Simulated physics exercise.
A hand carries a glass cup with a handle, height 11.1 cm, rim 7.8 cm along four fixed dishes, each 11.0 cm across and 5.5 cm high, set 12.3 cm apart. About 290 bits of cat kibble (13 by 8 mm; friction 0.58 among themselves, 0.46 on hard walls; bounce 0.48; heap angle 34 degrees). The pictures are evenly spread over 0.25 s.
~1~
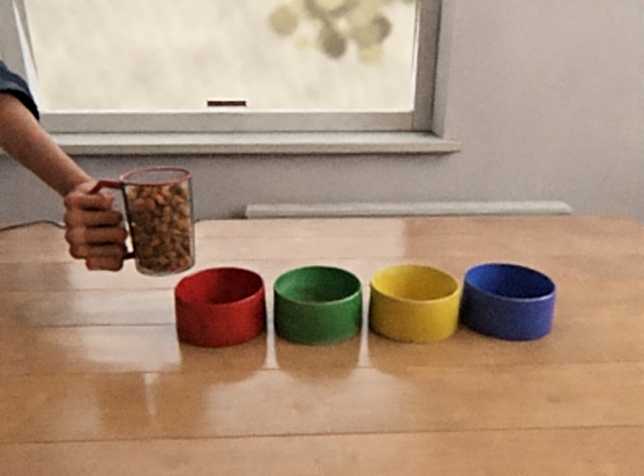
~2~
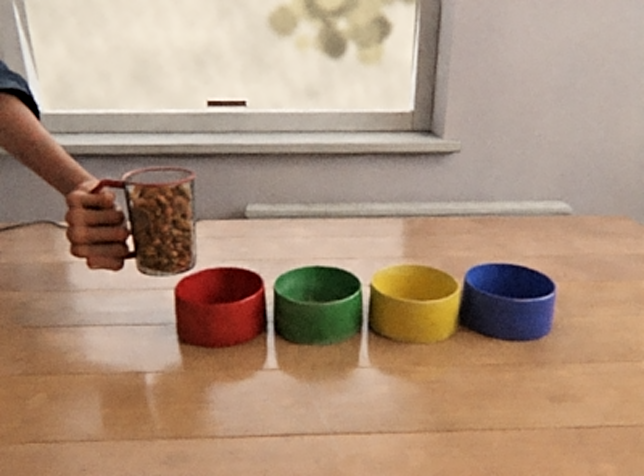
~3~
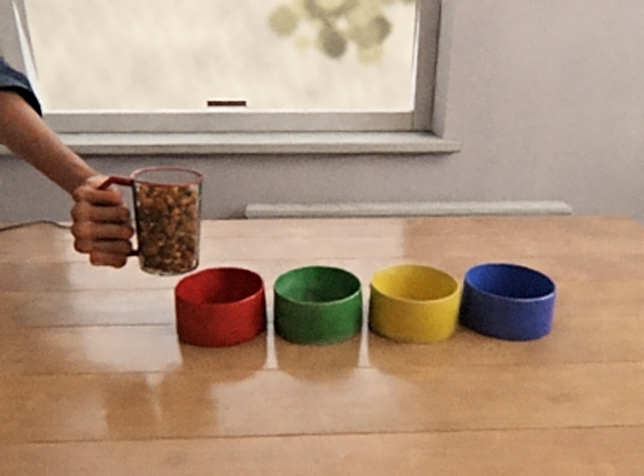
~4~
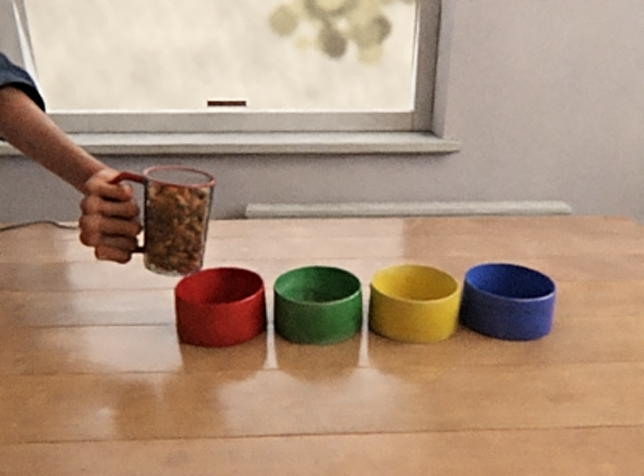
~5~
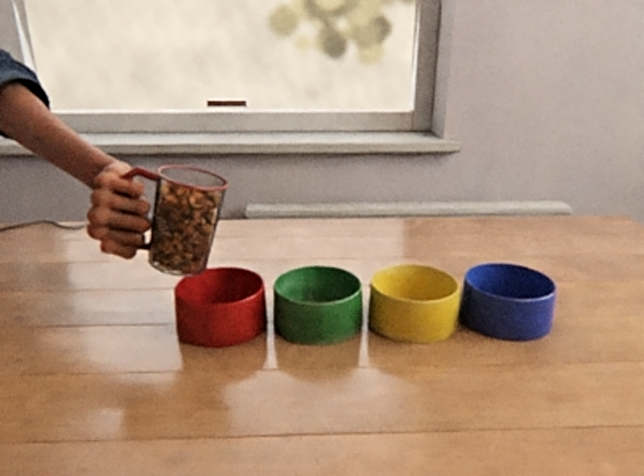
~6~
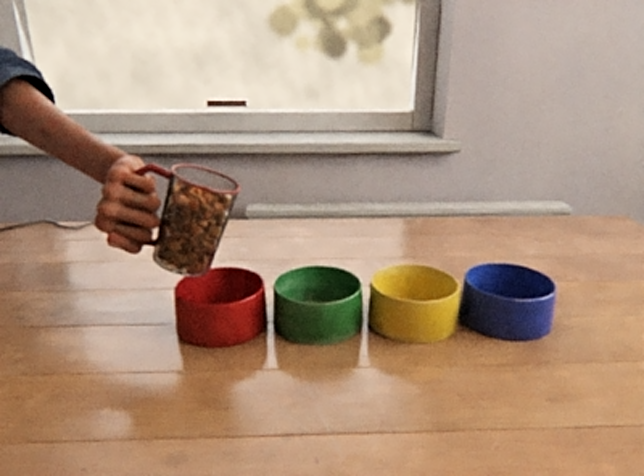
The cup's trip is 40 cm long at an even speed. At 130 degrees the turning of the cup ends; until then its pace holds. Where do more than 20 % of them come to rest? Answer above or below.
Red dish: Below; blue dish: Below; green dish: Below; yellow dish: Above; on the counter: Below.
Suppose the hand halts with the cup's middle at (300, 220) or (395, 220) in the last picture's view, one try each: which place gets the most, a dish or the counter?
The winner: Green, then yellow.
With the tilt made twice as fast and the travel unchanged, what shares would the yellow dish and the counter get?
Yellow 0, counter 10.
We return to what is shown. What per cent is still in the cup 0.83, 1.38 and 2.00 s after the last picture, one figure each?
In turn: 95, 0, 0.
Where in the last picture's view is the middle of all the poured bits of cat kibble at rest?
At about (425, 302).
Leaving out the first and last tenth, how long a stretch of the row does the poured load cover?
Roughly 7 cm.
Then, 0.83 s after the last picture, tilt 108 degrees; cup holds 95 %, yellow 5 %.
Then, 1.38 s after the last picture, tilt 130 degrees; cup holds 0 %, yellow 95 %.
Then, 2.00 s after the last picture, tilt 130 degrees; cup holds 0 %, yellow 90 %.
In the end, red 0 %, blue 0 %, green 0 %, yellow 90 %, counter 5 %.
